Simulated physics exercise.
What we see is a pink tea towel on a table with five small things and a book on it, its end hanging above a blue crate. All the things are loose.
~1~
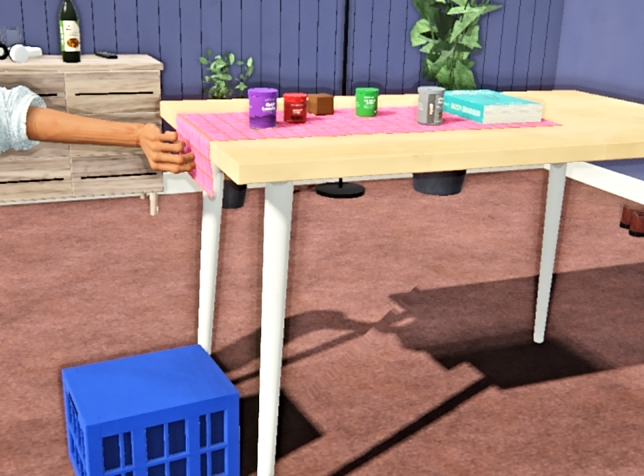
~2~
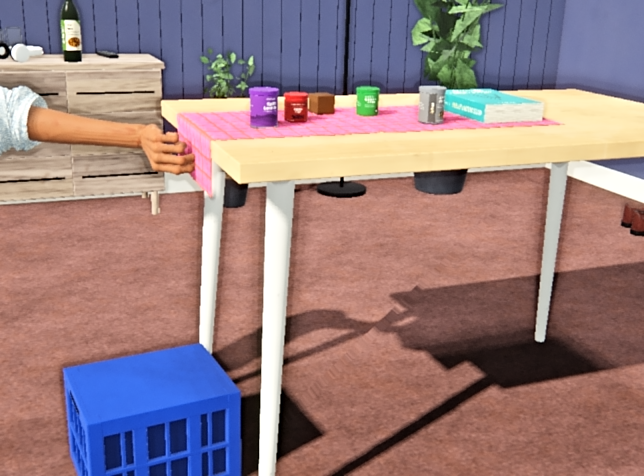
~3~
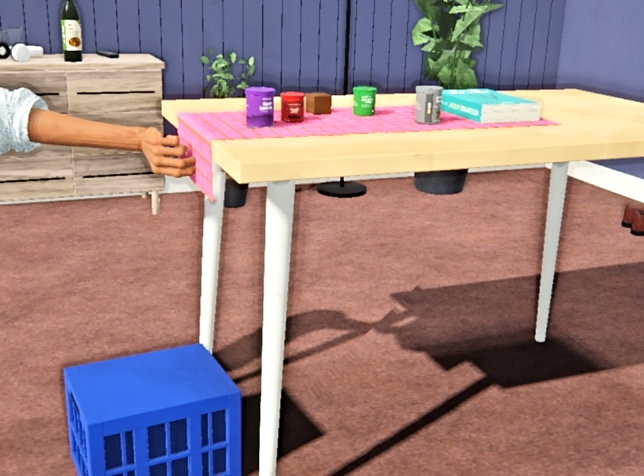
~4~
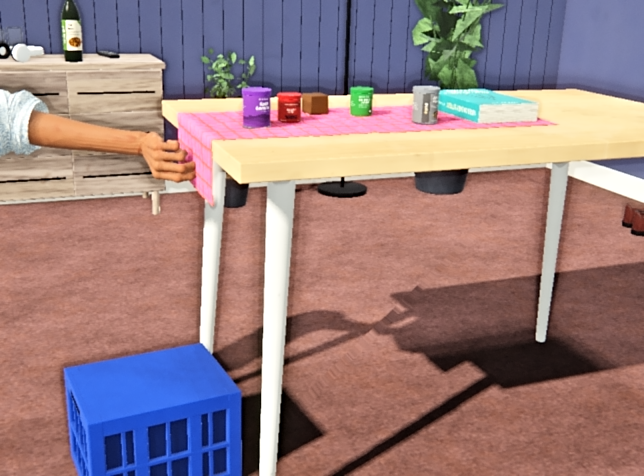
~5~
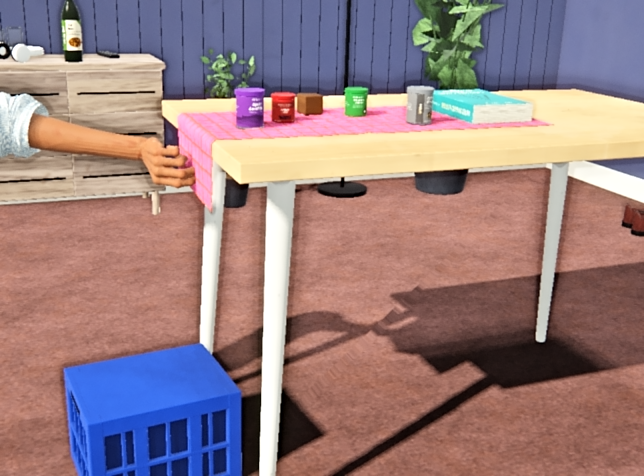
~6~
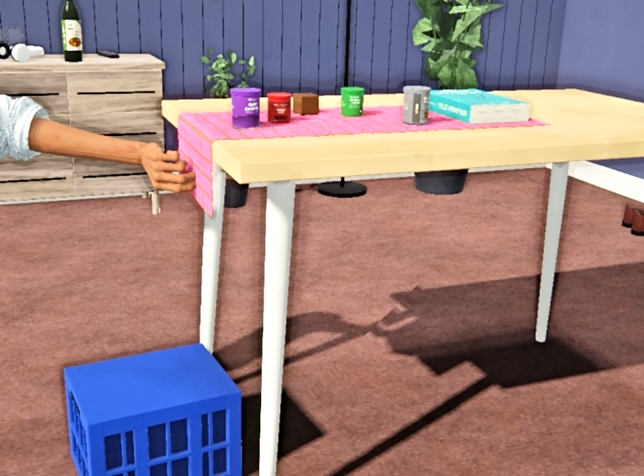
A hand slowly pulls a pink cloth slightly left, carrying small containers and a book along.
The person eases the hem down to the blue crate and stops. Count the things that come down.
The count of fallen things is four.
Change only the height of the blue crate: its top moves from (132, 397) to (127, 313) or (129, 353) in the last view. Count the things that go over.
In that case 2 and 3.
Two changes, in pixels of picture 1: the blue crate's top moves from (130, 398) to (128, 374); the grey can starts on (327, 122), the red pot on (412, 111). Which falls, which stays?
The grey can falls, the red pot survives.
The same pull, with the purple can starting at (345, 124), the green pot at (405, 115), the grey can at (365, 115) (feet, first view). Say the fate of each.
The purple can tumbles off; the green pot survives; the grey can goes over.
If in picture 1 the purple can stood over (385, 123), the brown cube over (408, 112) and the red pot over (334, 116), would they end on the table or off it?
The purple can falls; the brown cube survives; the red pot goes over.
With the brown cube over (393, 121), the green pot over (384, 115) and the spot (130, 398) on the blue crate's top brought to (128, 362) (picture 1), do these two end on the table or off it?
The brown cube does not fall; the green pot stays on.
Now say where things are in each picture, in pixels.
In the first frame, hem (213, 198); purple can (263, 90); red pot (295, 95); brown cube (321, 95); green pot (367, 89); grey can (432, 88); top of the crate (130, 398).
In the second frame, hem (212, 198); purple can (264, 89).
In the third frame, hem (214, 201); red pot (293, 94).
In the fourth frame, hem (214, 206); brown cube (316, 94); top of the crate (132, 397).
In the fifth frame, hem (212, 213); green pot (357, 89).
In the sixth frame, hem (213, 217); purple can (246, 90); red pot (279, 94); brown cube (306, 95); green pot (353, 89); grey can (417, 88).
A little later, hem near (193, 292); purple can and red pot gone.
Next, hem near (192, 352); purple can, red pot and brown cube gone.
When it is over, hem on the crate; purple can, red pot, brown cube and green pot gone. It carries off four.
